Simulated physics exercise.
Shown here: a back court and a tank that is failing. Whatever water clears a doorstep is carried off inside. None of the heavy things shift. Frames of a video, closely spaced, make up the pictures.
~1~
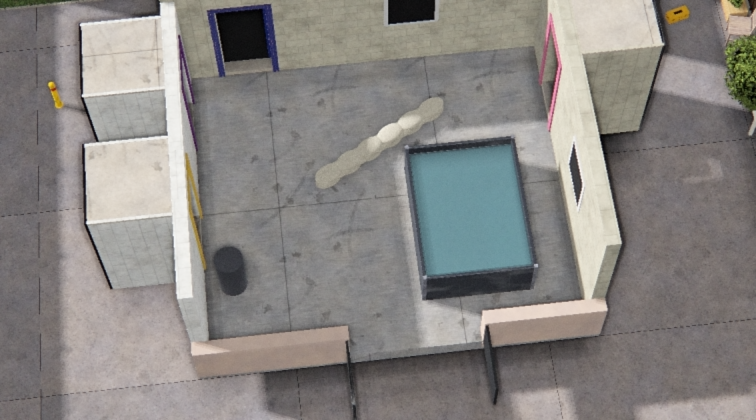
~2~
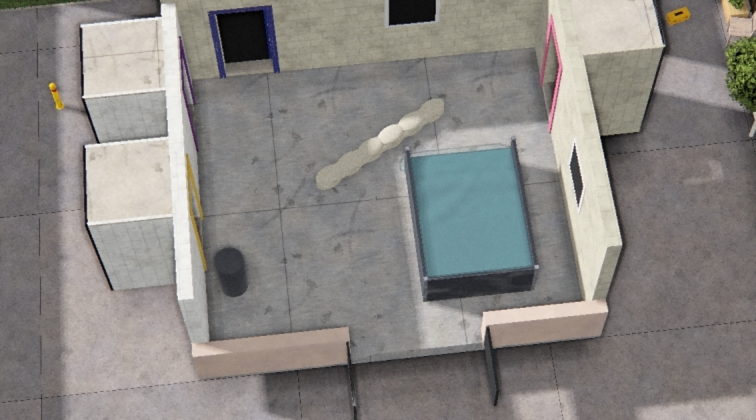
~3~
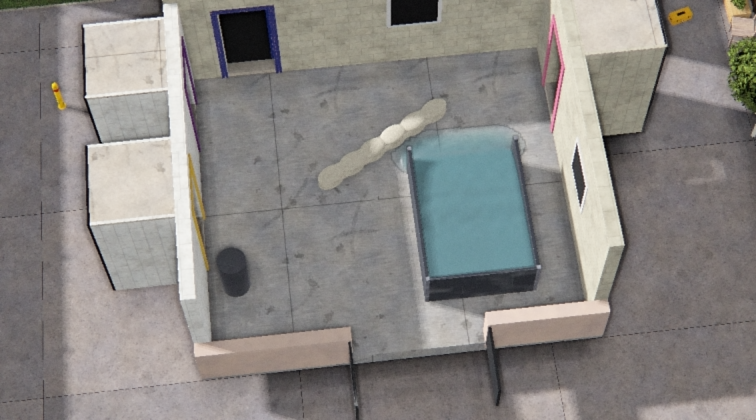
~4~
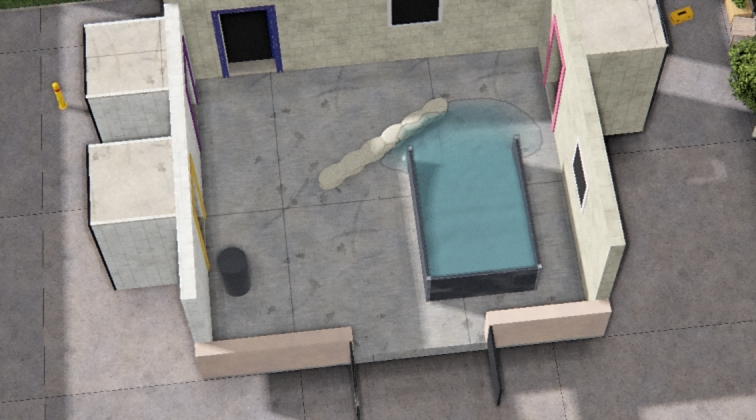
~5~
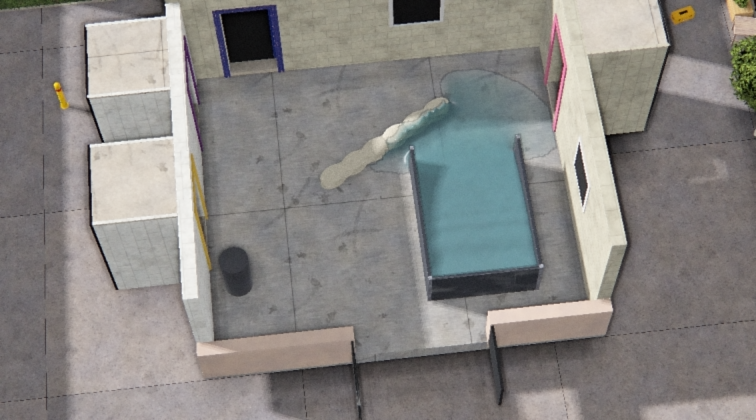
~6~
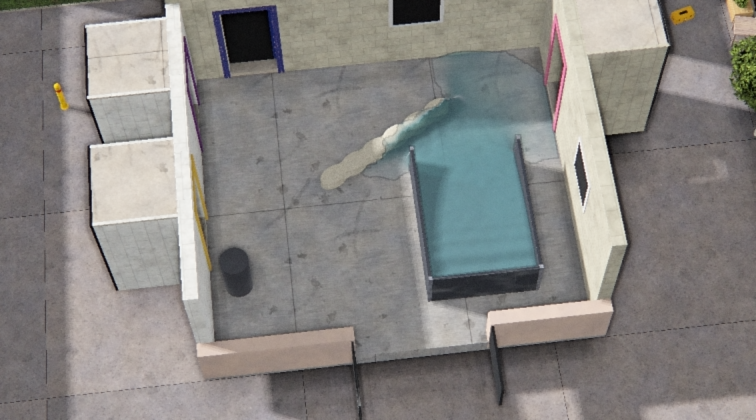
The footage shows a walled court with a rectangular tank of blue-green water; its far side opens, and water pours out, spreading across the paving toward the back wall and along a row of pale, rounded shapes.
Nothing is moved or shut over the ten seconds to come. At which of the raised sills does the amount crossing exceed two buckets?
At the blue door it does not exceed two buckets; at the yellow door it does not exceed two buckets; at the pink door it exceeds two buckets; at the purple door it exceeds two buckets.
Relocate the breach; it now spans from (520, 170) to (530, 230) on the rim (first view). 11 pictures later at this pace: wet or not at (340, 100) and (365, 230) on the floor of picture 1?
Order as given: Unwetted, then unwetted.
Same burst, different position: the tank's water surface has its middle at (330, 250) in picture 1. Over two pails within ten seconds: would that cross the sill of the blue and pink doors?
Blue door exceeds it, pink door exceeds it.
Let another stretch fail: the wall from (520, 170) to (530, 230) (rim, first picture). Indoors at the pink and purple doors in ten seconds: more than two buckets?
I'd say the pink door stays shy of the line and the purple door crosses the line.
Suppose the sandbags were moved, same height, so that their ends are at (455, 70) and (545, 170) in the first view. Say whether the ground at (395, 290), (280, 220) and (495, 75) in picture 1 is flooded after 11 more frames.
Going point by point, they'd be unwetted, unwetted and wetted.
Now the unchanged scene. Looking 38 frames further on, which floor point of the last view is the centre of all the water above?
The water's centre sits above (409, 194).
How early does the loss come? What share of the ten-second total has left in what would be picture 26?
Some 30 per cent.
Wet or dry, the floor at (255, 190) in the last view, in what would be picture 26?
Answer: Not flooded.
A moment on, water covers 30 % of the floor; the blue door not reached, the yellow door not reached, the pink door wet at the sill, nothing in, the purple door not reached.
Next, water covers 45 % of the floor; the blue door not reached, the yellow door not reached, the pink door over two buckets in, the purple door not reached.
Then, water covers 80 % of the floor; the blue door wet at the sill, nothing in, the yellow door not reached, the pink door far over two buckets in, the purple door under two buckets in.
Later, water covers 90 % of the floor; the blue door wet at the sill, nothing in, the yellow door wet at the sill, nothing in, the pink door far over two buckets in, the purple door far over two buckets in.
In the end, water covers 95 % of the floor; the blue door wet at the sill, nothing in, the yellow door under two buckets in, the pink door far over two buckets in, the purple door far over two buckets in.
